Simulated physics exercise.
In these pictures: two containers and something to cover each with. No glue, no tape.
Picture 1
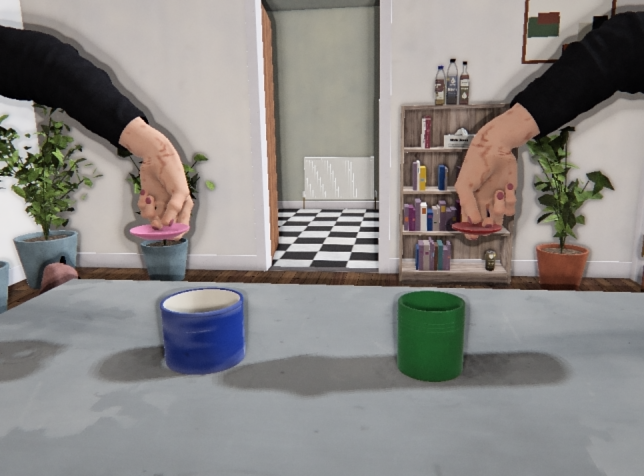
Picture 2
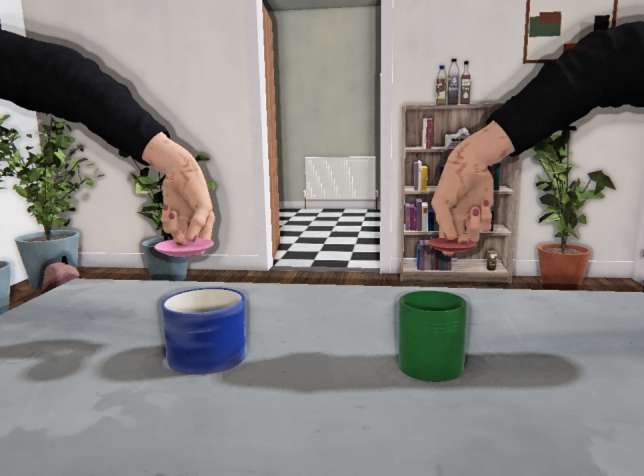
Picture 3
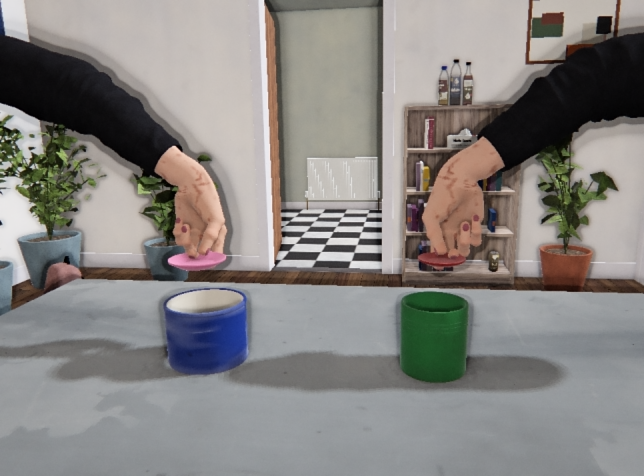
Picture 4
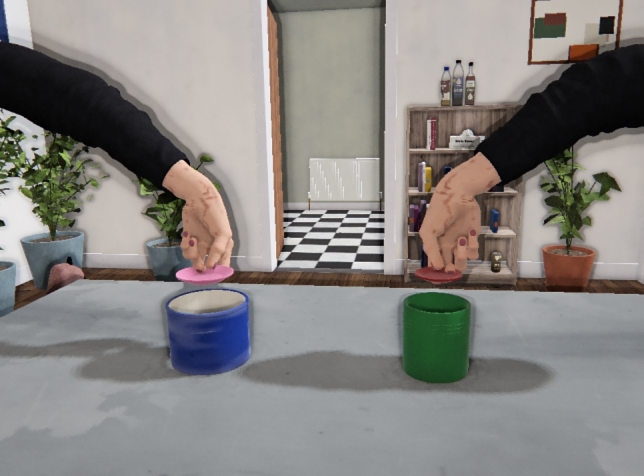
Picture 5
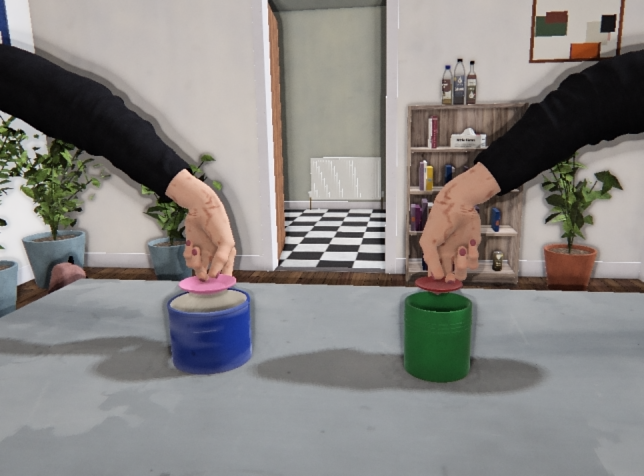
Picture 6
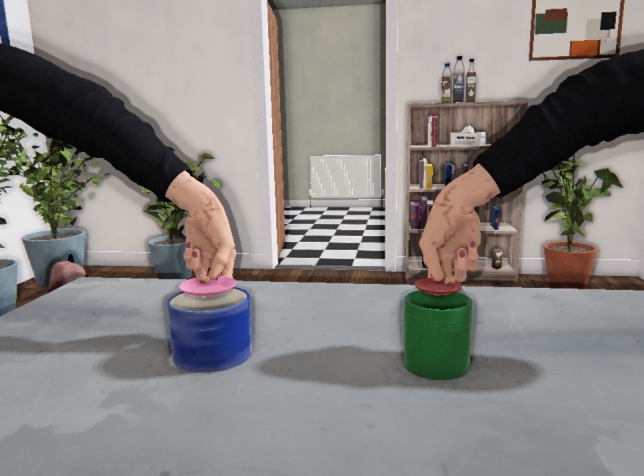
At the start, two hands hold a pink disc and a red disc above a table, behind a blue container on the left and a green one on the right. The hands move inward and lower the discs, until each disc rests on its container, still held by the fingers.
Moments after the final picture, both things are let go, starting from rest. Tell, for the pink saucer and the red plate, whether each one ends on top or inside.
In the end the pink saucer ends inside, the red plate ends inside.
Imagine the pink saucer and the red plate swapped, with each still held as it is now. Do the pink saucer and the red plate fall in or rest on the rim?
For the pink saucer, it drops in; for the red plate, it drops in.
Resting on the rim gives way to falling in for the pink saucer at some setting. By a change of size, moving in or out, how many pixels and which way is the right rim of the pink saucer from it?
About 8 pixels to the right.
Then, 0.16 s after the last picture, pink saucer falling near (211, 328); red plate falling near (437, 331).
At rest, the pink saucer slips past the rim, near (213, 348); the red plate slips past the rim, near (436, 359).
